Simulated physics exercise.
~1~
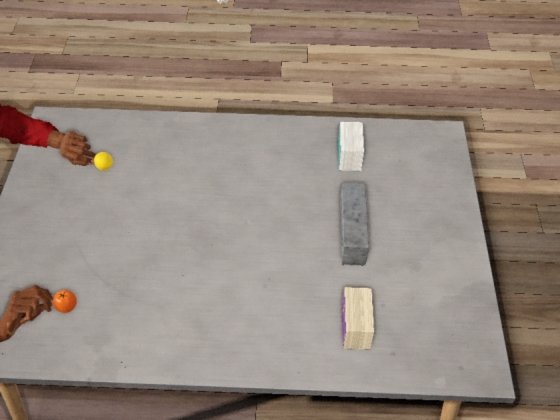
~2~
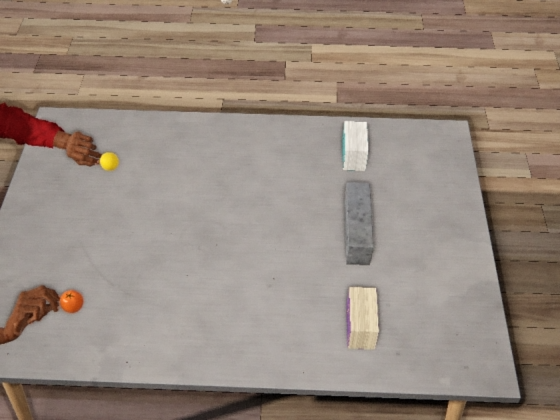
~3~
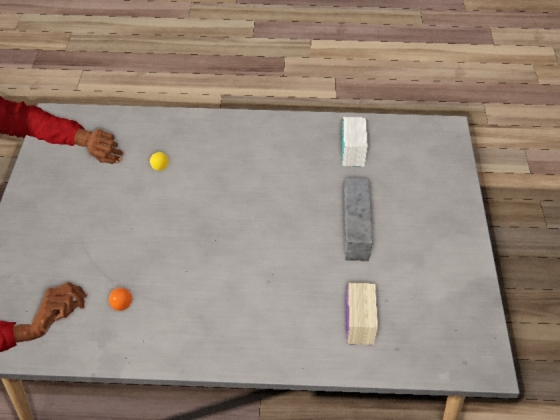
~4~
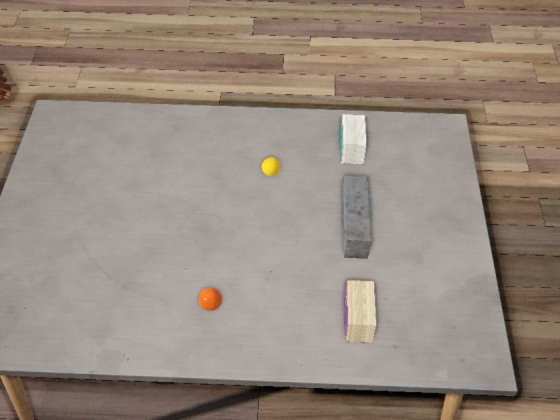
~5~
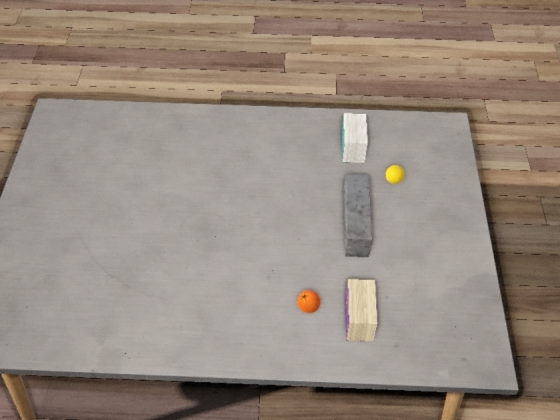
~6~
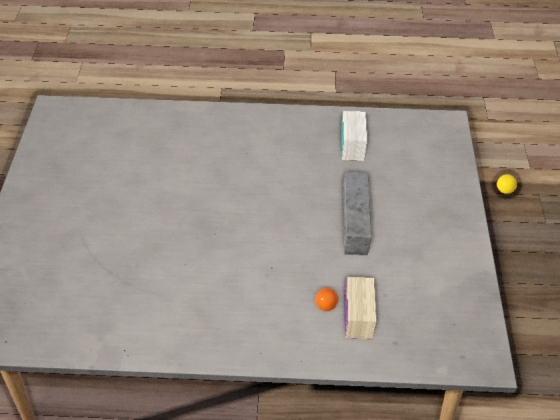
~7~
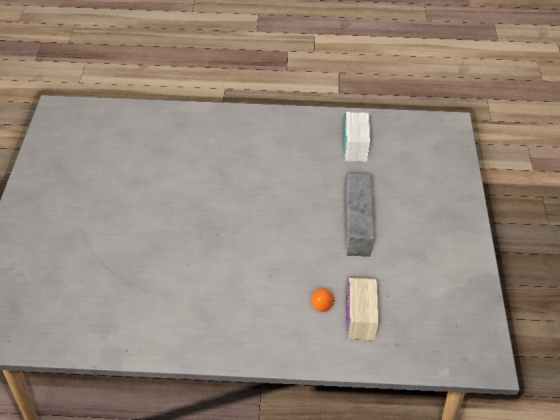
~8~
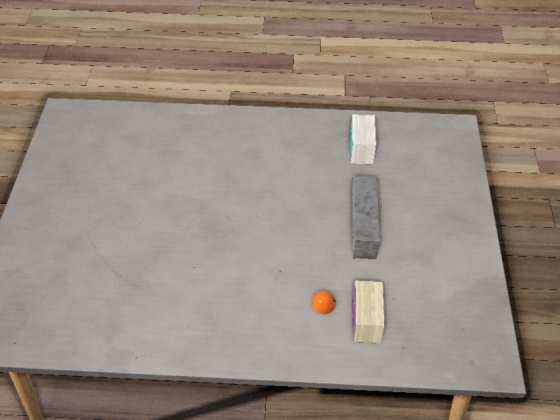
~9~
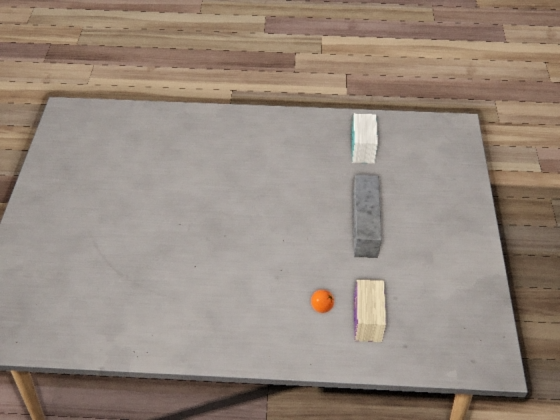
On a grey table, two hands roll balls rightward; yellow passes the blocks, orange bounces back slightly.
